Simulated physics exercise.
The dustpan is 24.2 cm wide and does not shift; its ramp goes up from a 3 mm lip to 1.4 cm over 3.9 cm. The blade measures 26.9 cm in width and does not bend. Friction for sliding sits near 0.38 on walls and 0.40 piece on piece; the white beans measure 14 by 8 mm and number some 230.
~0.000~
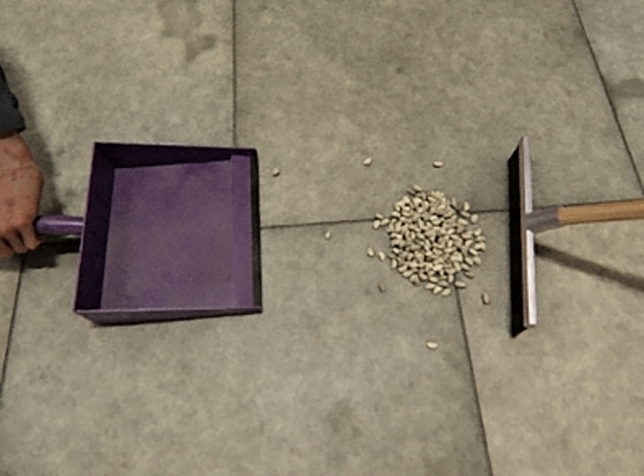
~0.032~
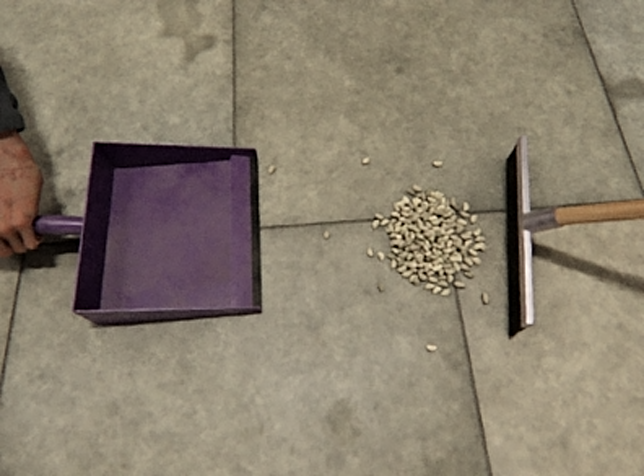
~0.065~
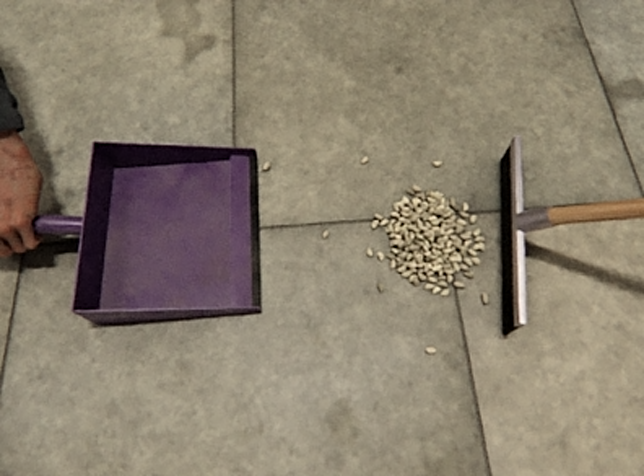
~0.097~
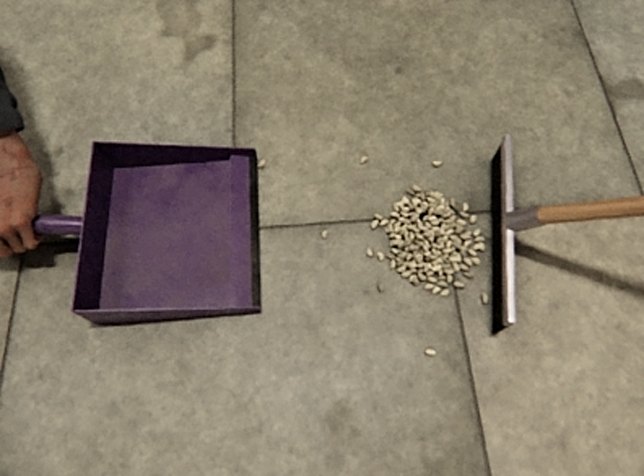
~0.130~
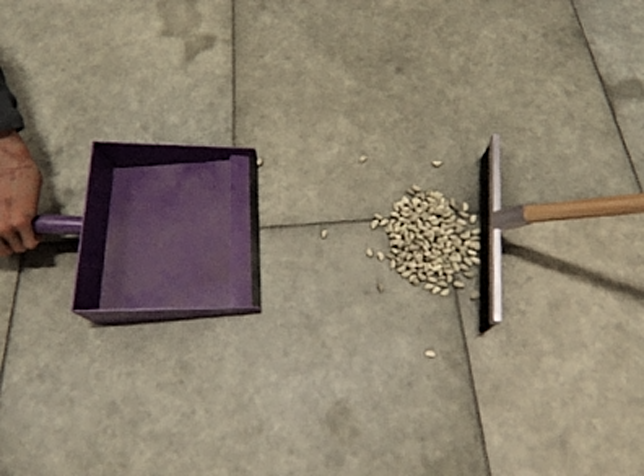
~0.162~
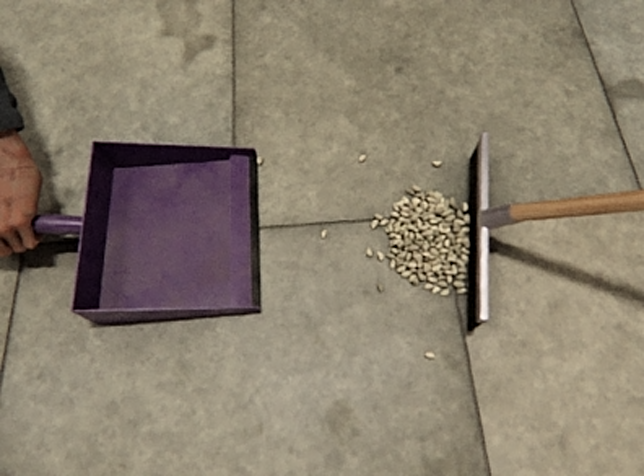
A flat blade on a wooden handle slid left across gray tiles and pressed into the right edge of a small pile of white beans, while a hand held a purple dustpan still at left.
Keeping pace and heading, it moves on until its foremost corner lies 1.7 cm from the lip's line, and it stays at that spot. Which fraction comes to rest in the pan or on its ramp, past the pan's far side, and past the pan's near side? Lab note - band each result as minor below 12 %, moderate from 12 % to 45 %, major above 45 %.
Result: Pan moderate; far side minor; near side minor.
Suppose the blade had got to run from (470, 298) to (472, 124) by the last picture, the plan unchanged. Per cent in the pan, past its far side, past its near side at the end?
Pan: 25, far side: 30, near side: 5.
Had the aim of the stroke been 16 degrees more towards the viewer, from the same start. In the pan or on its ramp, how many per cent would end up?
It comes to roughly 10 in a hundred.
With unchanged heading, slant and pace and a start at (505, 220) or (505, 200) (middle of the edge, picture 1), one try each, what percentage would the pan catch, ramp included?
The two tries give some 25 % and some 30 %.
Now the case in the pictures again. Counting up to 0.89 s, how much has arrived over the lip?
It's near 20 percent at that moment.
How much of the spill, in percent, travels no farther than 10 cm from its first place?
Near 0 per cent.
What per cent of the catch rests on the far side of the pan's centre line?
40 per cent.
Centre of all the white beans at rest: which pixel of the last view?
Centre at rest, approx.: (267, 214) px.
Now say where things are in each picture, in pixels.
In the first picture, blade from (529, 323) to (523, 142), moved 0.0 cm, 0 of the pieces shifted so far; middle of the pieces at (431, 240); pan at (170, 236).
In the second picture, blade from (527, 323) to (521, 142), moved 0.3 cm, 1 of the pieces shifted so far; middle of the pieces at (430, 240).
In the third picture, blade from (519, 323) to (515, 142), moved 1.0 cm, 3 of the pieces shifted so far; middle of the pieces at (430, 240).
In the fourth picture, blade from (508, 322) to (506, 142), moved 2.3 cm, 3 of the pieces shifted so far; middle of the pieces at (430, 240).
In the fifth picture, blade from (495, 320) to (494, 141), moved 4.0 cm, 8 of the pieces shifted so far; middle of the pieces at (430, 240).
In the sixth picture, blade from (481, 319) to (483, 140), moved 5.6 cm, 40 of the pieces shifted so far; middle of the pieces at (422, 236); pan at (169, 236). The blade's pace is about 0.50 m/s, heading 10 degrees away from the viewer's side.
After 0.42 s, middle of the blade 17 cm from the lip; 0 % over the lip, far side 0 %, near side 5 %.
Then, at 0.59 s, middle of the blade 9 cm from the lip; 0 % over the lip, far side 5 %, near side 5 %.
After 0.89 s, middle of the blade 4 cm from the lip; 20 % over the lip, far side 5 %, near side 5 %.
By 2.1 s all is still; pan 20 %, far side 5 %, near side 5 %, in front of the lip or behind the blade 70 %.
